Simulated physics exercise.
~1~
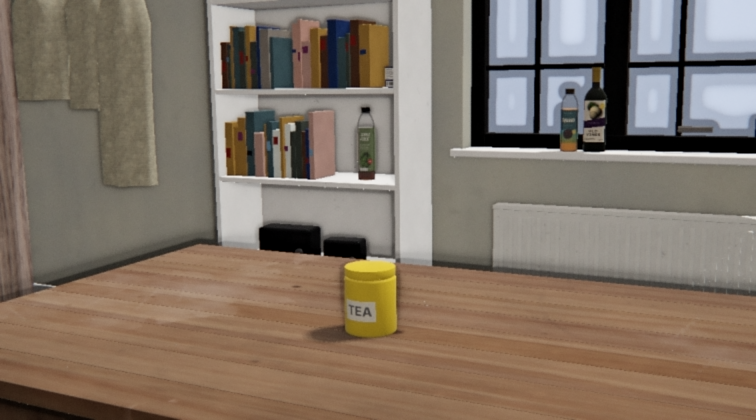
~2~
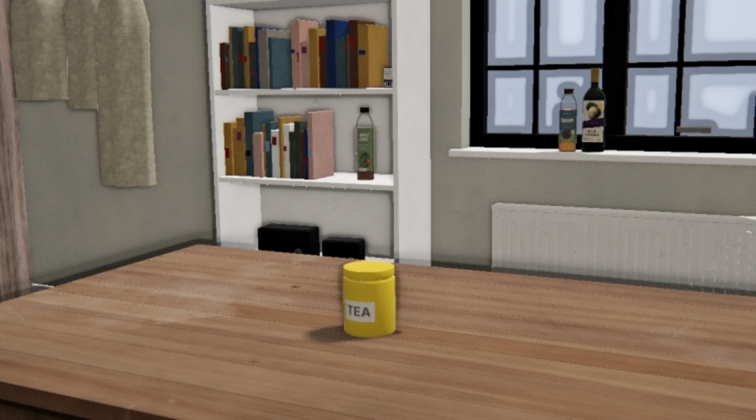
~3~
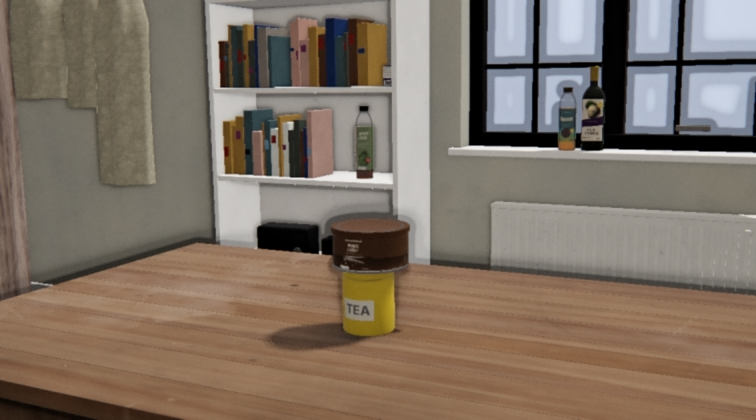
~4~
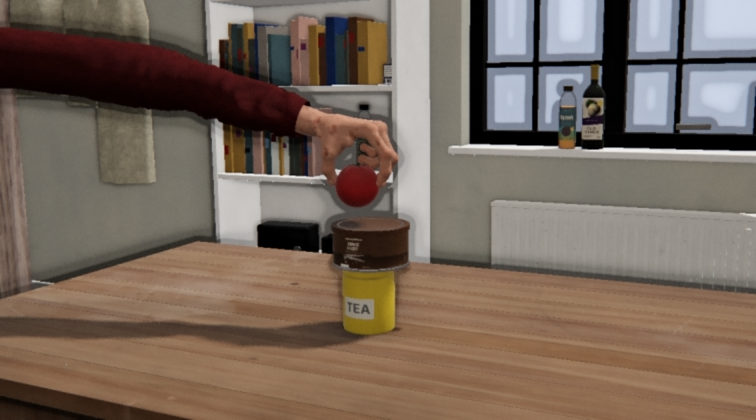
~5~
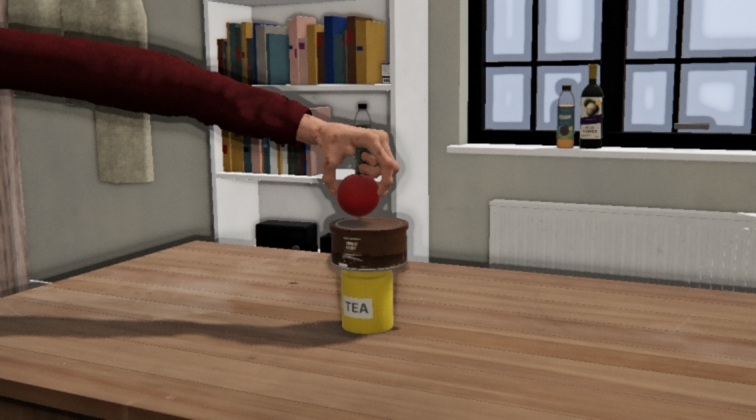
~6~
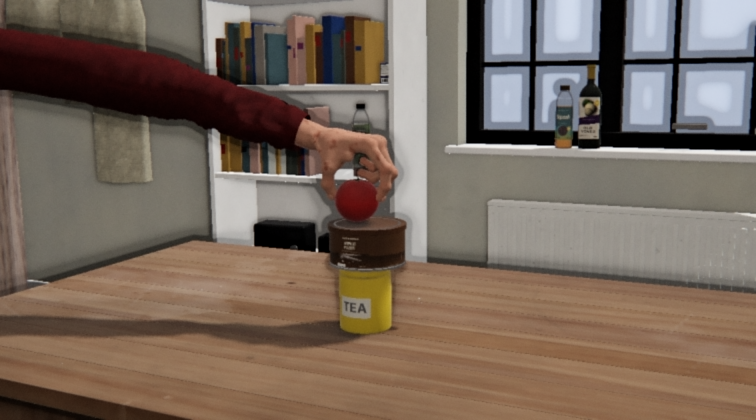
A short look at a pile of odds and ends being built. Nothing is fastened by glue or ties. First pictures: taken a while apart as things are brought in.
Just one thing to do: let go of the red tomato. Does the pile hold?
Pretty sure the pile is stable there.
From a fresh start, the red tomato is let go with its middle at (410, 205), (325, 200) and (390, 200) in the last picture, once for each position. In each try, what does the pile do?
Try one: It topples; try two: It topples; try three: It stands firm.
Then, 1.00 s after the last picture, nothing has stirred.
Then, 2.10 s after the last picture, red tomato resting near (357, 200).
At rest, all 3 in place. Seen from the same camera at the end, red tomato near (357, 200). The pile stays up.
